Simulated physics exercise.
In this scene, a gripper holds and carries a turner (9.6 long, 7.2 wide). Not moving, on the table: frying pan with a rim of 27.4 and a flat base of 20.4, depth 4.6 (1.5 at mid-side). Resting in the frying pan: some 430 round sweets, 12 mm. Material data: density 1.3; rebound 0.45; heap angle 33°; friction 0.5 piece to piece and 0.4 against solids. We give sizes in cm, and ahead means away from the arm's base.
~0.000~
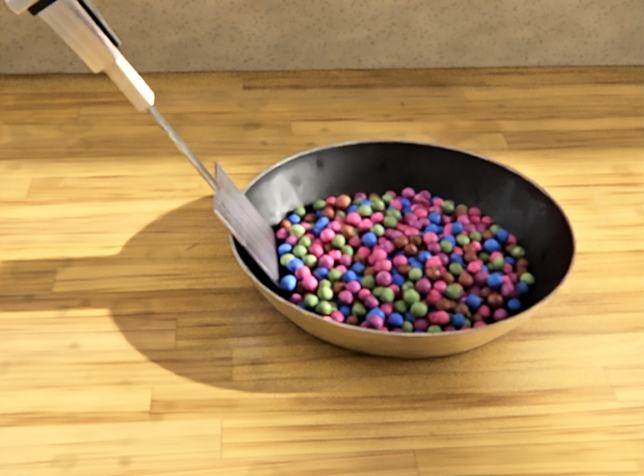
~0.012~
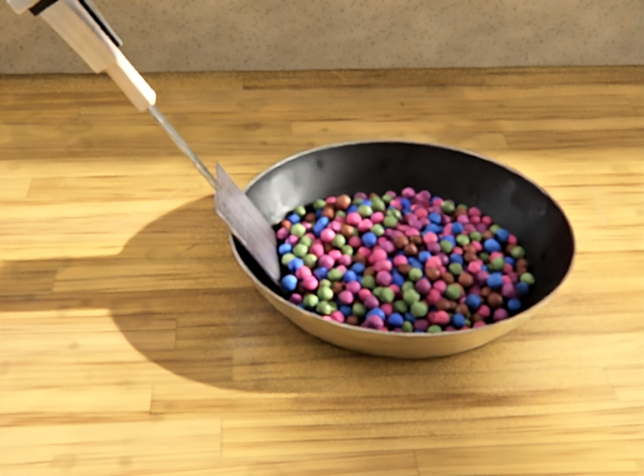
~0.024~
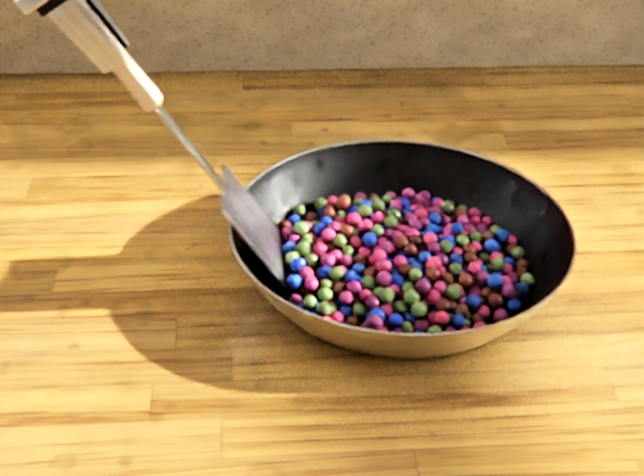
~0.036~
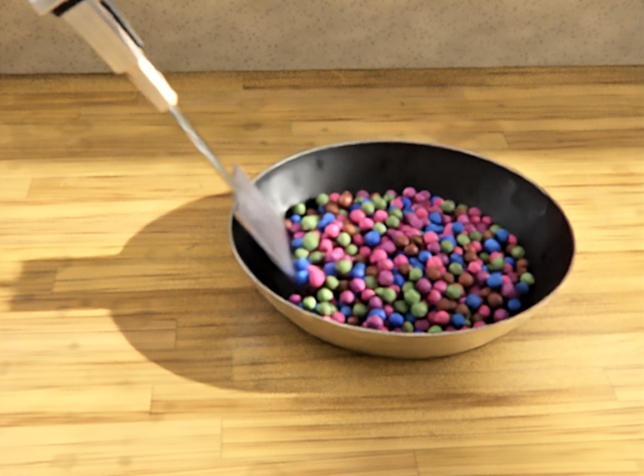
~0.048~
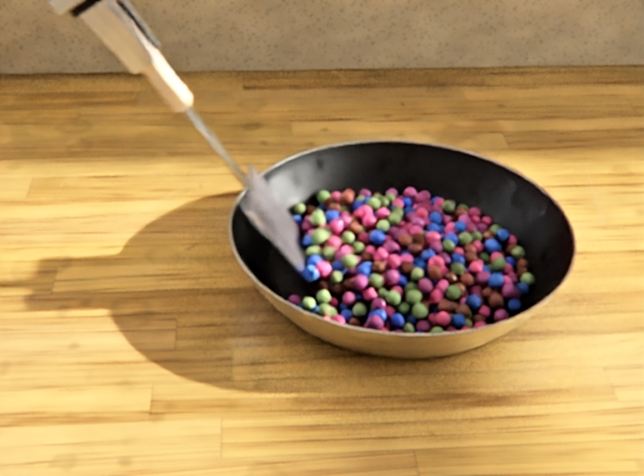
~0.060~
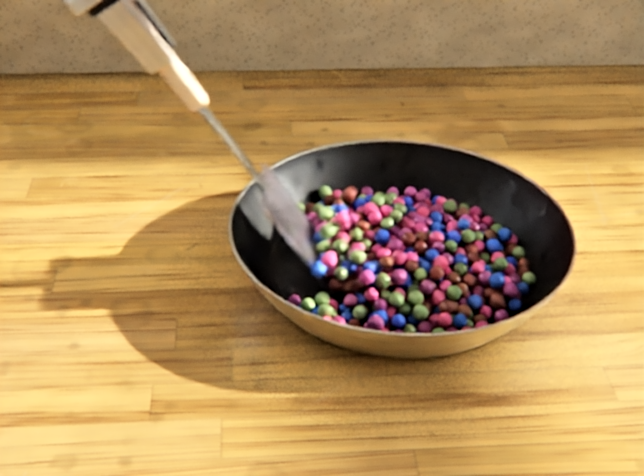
A black frying pan with a pale outer side, filled with small round sweets in pink, blue, green and brown, sits on a sunlit wooden table before a speckled wall, seen from above at an angle. A gripper at upper left holds a grey turner against the pan's left side. After barely moving at first, the turner slides right, pushing the nearest sweets inward, while pan and camera stay still.
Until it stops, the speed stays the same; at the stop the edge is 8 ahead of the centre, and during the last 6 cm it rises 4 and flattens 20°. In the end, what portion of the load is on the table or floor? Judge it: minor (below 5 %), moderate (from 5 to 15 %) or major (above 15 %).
My judgement: Moderate.
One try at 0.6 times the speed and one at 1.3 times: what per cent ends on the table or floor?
The two tries give roughly 0 and 15 in a hundred.
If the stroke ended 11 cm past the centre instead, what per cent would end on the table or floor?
Near 20 per cent.
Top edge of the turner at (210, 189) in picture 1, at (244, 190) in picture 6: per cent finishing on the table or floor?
Some 5 percent ends up on the table or floor.
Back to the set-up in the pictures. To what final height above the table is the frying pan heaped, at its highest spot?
Some 5.0 cm.
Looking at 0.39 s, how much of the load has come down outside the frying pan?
I'd say close to 8 in a hundred.
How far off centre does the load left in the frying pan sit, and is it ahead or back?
Roughly 4.0 cm ahead of the centre.
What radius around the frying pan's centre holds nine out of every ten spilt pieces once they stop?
About 45 cm.
After 0.11 s, sloping 57°, highest piece 9 above the table; 432 in the frying pan.
After 0.16 s, sloping 51°, highest piece 9 above the table; 432 in the frying pan.
After 0.39 s, sloping 37°, highest piece 7 above the table; 393 in the frying pan, 37 on the table or floor, 2 on the blade or in flight.
After 1.44 s, sloping 37°, highest piece 5 above the table; 393 in the frying pan, 39 on the table or floor.
At rest, 393 in the frying pan, 39 on the table or floor. That is 9 % on the table or floor.
